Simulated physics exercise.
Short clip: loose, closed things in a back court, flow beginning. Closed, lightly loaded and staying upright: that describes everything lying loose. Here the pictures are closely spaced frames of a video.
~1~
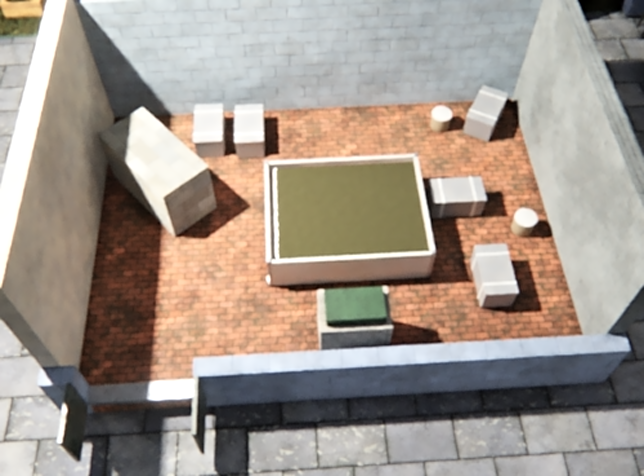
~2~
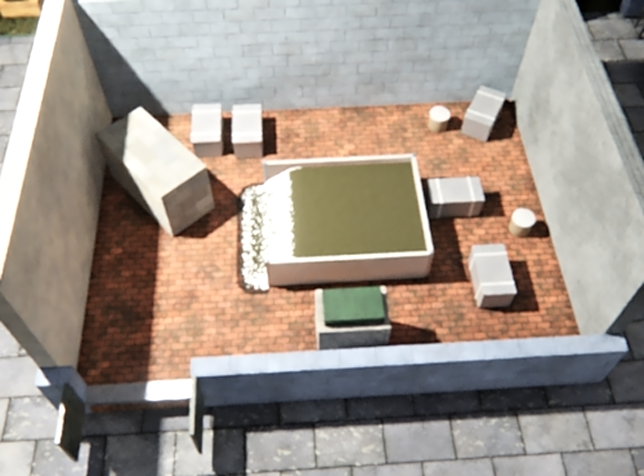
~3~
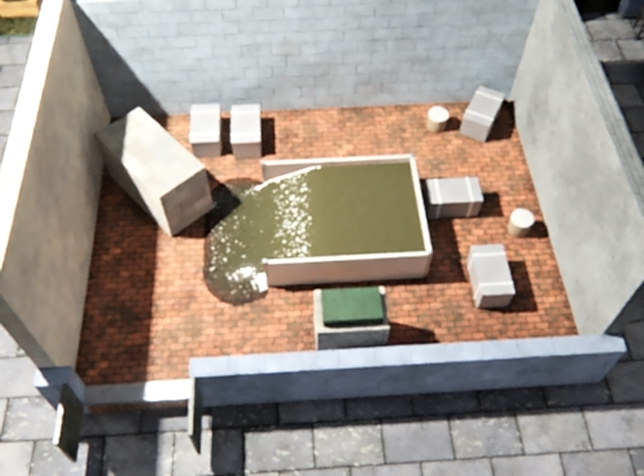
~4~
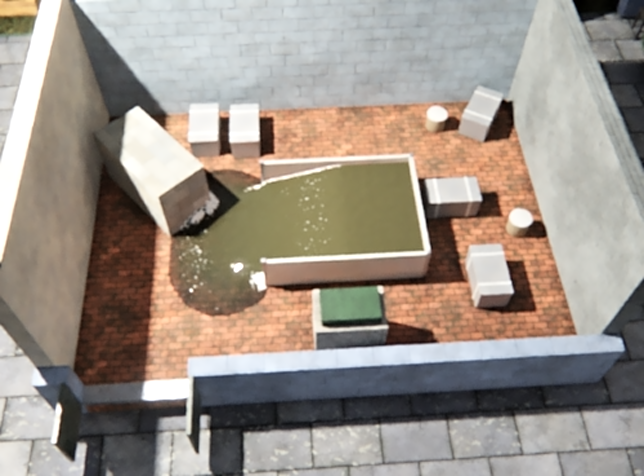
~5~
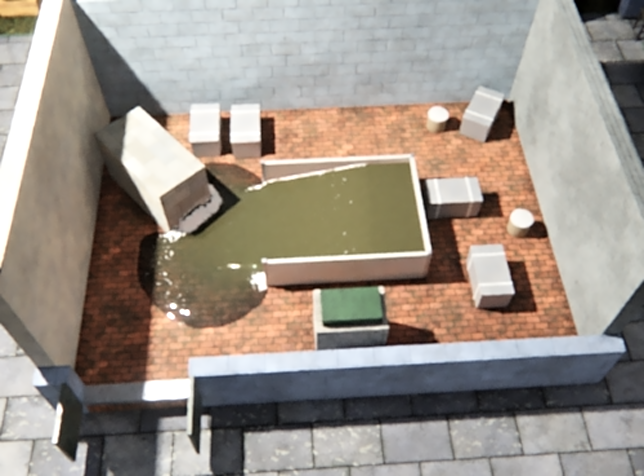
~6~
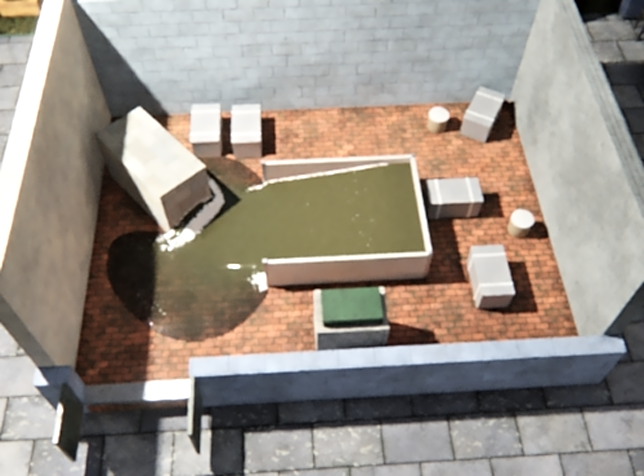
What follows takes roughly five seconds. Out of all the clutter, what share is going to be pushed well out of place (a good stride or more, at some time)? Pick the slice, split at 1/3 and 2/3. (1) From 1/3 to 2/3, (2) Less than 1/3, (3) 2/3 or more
Less than 1/3 (2).
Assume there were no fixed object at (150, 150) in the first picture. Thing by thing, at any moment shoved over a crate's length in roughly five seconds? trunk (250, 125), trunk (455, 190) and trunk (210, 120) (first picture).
So, one at a time, the first got displaced, the next didn't go far and the last got displaced.
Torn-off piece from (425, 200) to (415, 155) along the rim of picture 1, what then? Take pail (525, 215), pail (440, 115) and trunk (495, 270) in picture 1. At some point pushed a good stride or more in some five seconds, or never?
Each in turn, ends up that far off, ends up that far off, never travels that far.
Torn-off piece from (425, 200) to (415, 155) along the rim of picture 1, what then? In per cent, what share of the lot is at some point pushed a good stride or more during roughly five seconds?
About 60 %.
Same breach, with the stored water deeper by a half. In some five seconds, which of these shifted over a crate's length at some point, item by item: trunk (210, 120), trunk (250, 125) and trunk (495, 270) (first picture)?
Going through them, I'd say got there, then got there, then never got there.
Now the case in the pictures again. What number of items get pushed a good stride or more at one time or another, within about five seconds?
It comes to 0.
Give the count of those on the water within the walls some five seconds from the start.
1 in all.
A moment on, 0 of 7 are well off their spots; 0 afloat.
Next, 0 of 7 are well off their spots; 0 afloat.
Later, 0 of 7 are well off their spots; 1 afloat.
In the end, 0 of 7 are well off their spots, and 0 have been at some point; 1 afloat.
